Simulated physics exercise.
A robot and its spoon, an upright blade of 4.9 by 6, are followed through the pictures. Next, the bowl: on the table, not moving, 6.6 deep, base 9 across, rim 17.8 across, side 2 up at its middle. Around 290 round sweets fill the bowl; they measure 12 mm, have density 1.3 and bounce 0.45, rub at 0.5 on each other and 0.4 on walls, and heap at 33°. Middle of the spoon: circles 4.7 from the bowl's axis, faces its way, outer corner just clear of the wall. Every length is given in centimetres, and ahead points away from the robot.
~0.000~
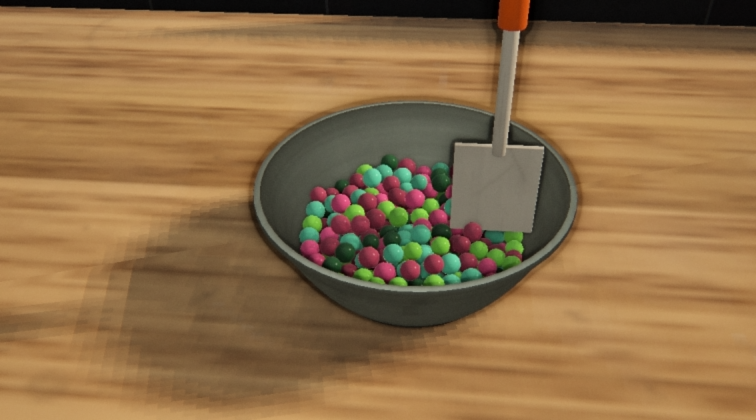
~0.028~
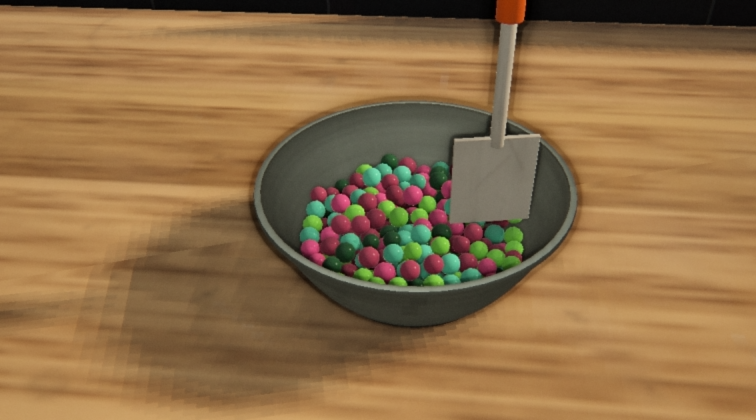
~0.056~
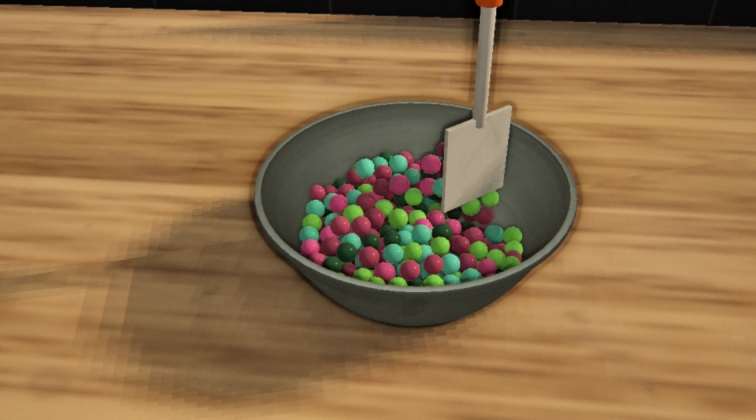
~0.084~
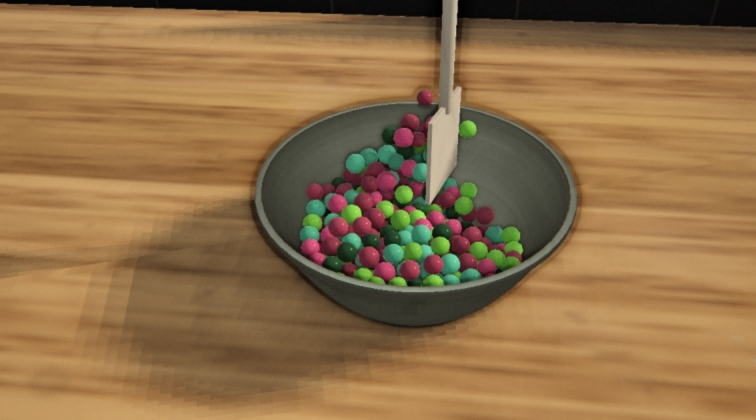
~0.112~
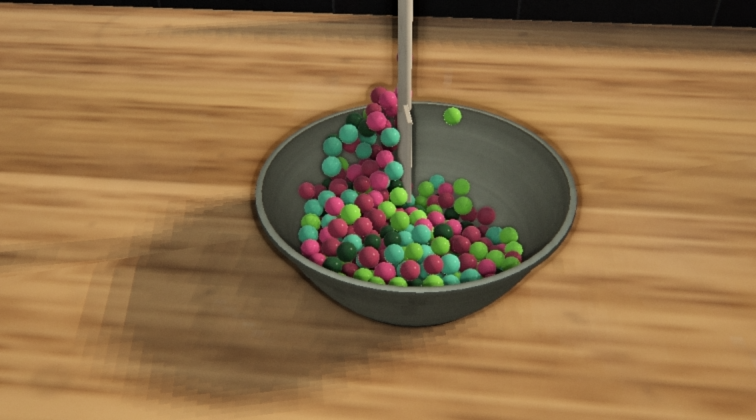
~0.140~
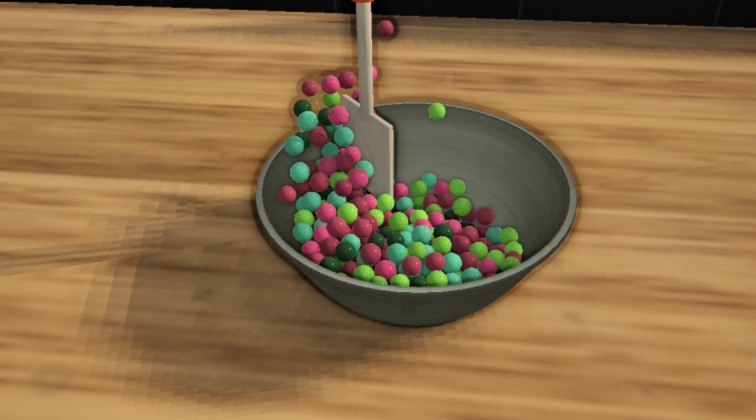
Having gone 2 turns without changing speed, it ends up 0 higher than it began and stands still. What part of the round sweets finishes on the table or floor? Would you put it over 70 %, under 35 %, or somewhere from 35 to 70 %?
I would put it from 35 to 70 %.
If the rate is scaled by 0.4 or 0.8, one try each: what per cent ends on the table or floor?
About 15 and 35 per cent.
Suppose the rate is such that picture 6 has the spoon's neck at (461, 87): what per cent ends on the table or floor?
I'd say near 20 per cent.
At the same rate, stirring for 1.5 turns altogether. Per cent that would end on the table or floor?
In that case some 45 per cent.
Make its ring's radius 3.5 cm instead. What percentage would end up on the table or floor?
Around 45 in a hundred.
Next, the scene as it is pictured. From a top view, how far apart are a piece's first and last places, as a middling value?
11 cm.
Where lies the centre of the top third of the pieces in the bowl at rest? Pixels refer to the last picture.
Somewhere close to (411, 238).
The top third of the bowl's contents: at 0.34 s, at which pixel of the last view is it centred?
(510, 191), roughly.
After 0.34 s, 359° round, highest piece 12 above the table; 213 in the bowl, 21 on the table or floor, 53 in flight or on the tool.
After 0.54 s, 225° round, highest piece 9 above the table; 165 in the bowl, 96 on the table or floor, 26 in flight or on the tool.
After 0.85 s, 0° round, highest piece 6 above the table; 153 in the bowl, 134 on the table or floor.
After 1.55 s, 0° round, highest piece 4 above the table; 153 in the bowl, 134 on the table or floor.
At rest, 153 in the bowl, 134 on the table or floor. That is 47 % on the table or floor.
